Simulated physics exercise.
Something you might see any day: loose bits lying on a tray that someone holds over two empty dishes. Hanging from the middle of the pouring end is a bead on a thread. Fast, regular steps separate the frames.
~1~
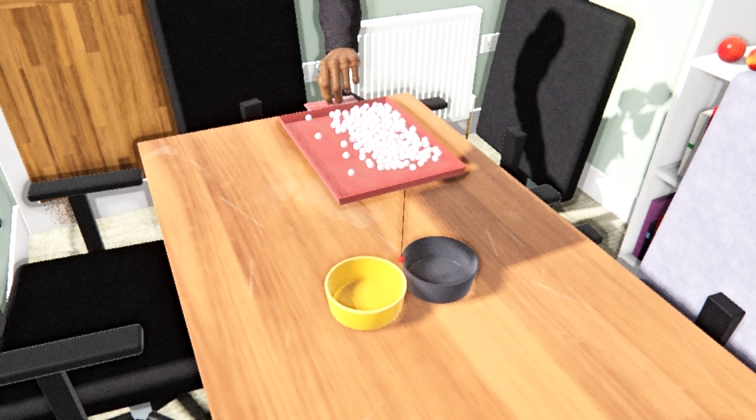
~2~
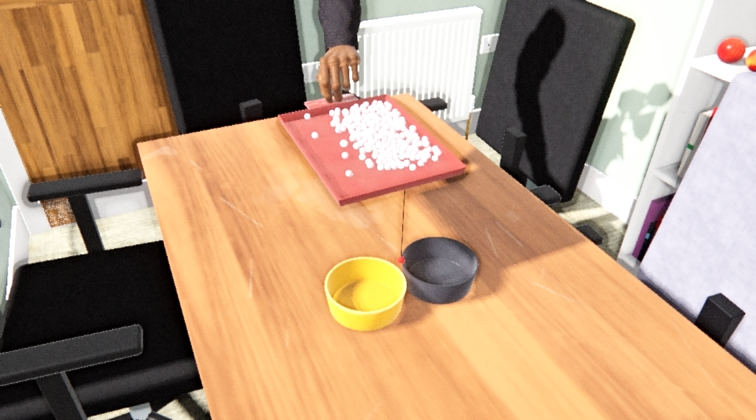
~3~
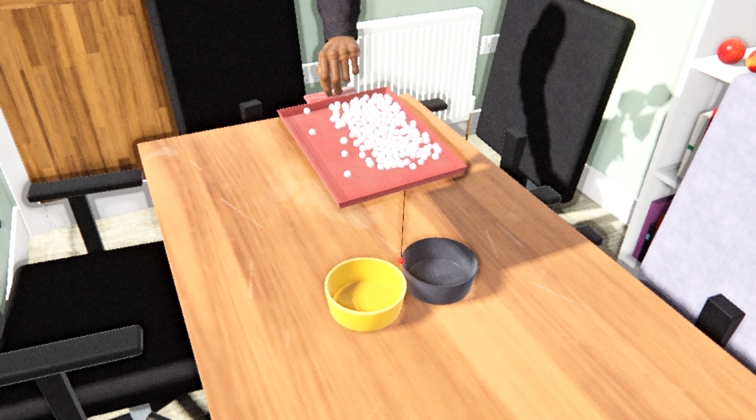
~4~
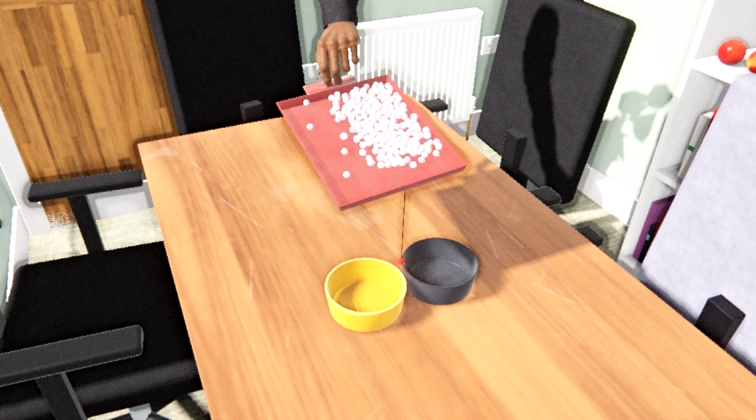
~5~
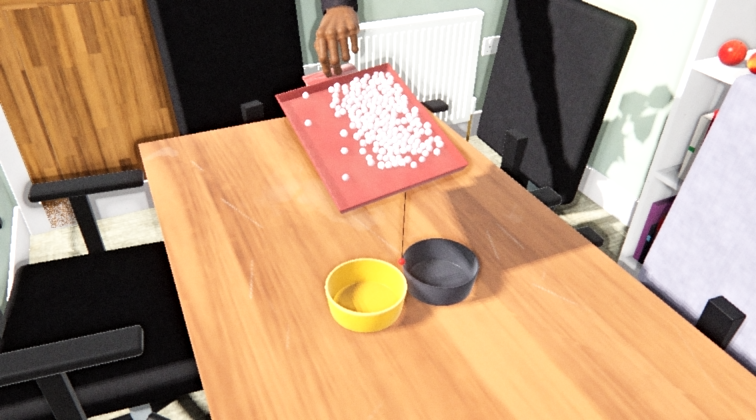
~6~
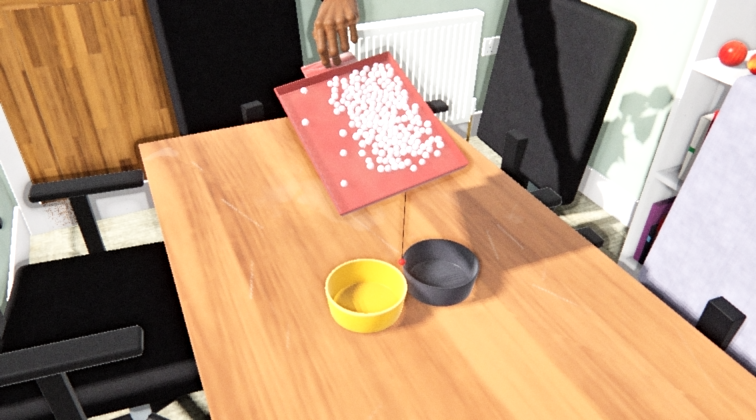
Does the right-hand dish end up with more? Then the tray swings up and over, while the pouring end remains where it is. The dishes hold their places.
No, the left-hand dish does.
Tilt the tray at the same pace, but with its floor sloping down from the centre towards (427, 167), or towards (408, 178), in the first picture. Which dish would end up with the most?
Try 1: The right-side dish; try 2: The right-side dish.
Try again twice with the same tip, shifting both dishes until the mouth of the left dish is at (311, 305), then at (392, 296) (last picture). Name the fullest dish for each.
First try: The leftmost dish; second try: The leftmost dish.
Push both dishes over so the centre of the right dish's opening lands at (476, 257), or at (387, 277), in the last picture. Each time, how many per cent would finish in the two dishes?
Close to 0 in a hundred, followed by close to 60 in a hundred.
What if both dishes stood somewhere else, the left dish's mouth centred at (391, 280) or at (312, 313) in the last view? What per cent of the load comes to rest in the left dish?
Trial 1 near 10 percent, trial 2 near 50 percent.
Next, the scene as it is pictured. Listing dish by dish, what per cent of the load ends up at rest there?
Final split: Left dish some 50 per cent, right dish some 0 per cent.
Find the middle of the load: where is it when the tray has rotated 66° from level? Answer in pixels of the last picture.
The load's middle is around (355, 265).
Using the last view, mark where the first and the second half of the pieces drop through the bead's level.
Early-half point (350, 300); late-half point (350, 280).
Soon, tray tipped steeply; about a third on the tray; a small part in the left dish; a small part outside both; about half in the air.
A while on, tray tipped past a quarter turn; about half in the left dish; about half outside both; a stray few in the air.
Towards the end, tray tipped past a quarter turn; about half in the left dish; about half outside both.
Finally, tray tipped past a quarter turn; about half in the left dish; none in the right dish; about half outside both.
